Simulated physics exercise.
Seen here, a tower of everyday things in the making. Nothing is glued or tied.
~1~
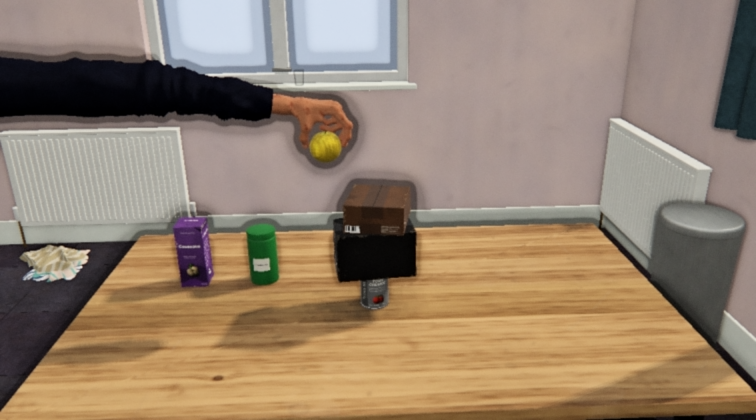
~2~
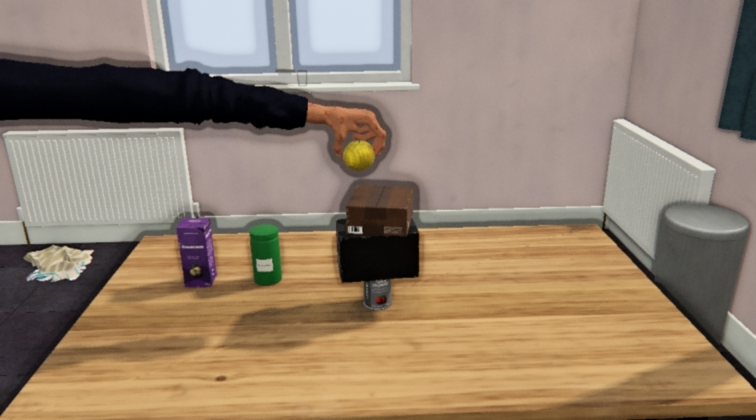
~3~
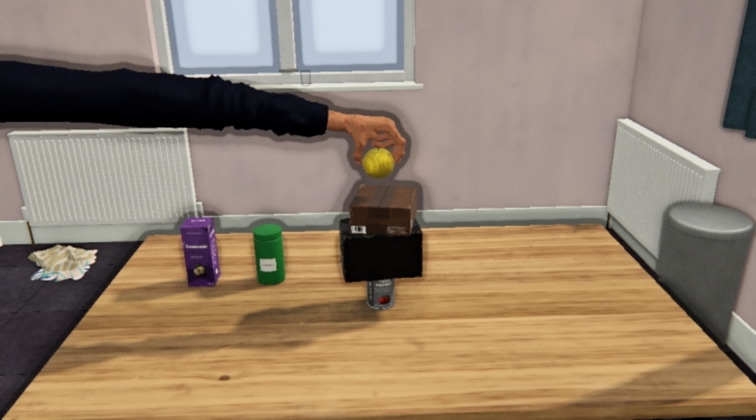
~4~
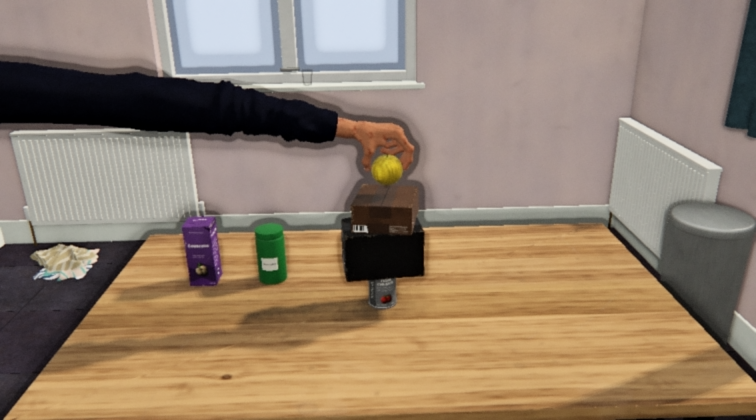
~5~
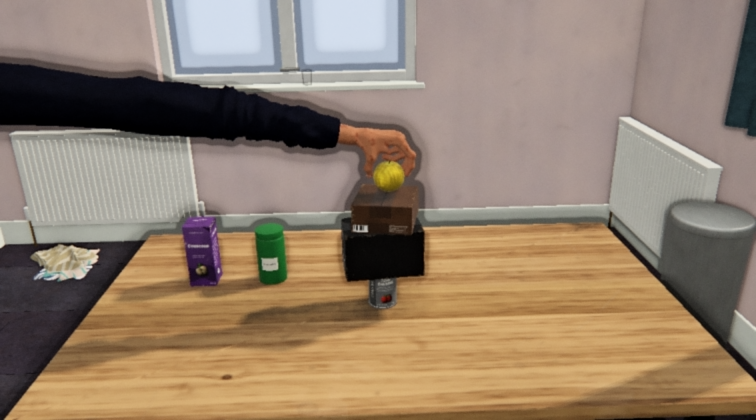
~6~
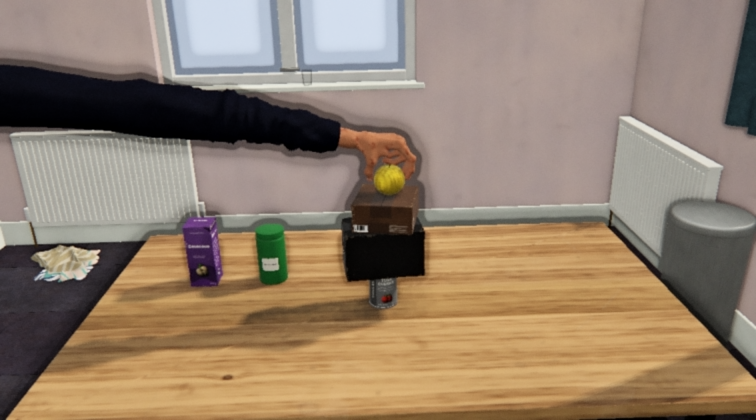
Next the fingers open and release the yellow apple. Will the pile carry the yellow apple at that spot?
Here the pile stays up.
Then, 0.20 s past the last view, nothing moves.
Then, 0.50 s past the last view, yellow apple resting near (389, 180).
Finally, all 6 still in place. Final places as the last picture's camera would see them, yellow apple near (389, 180). The pile holds.
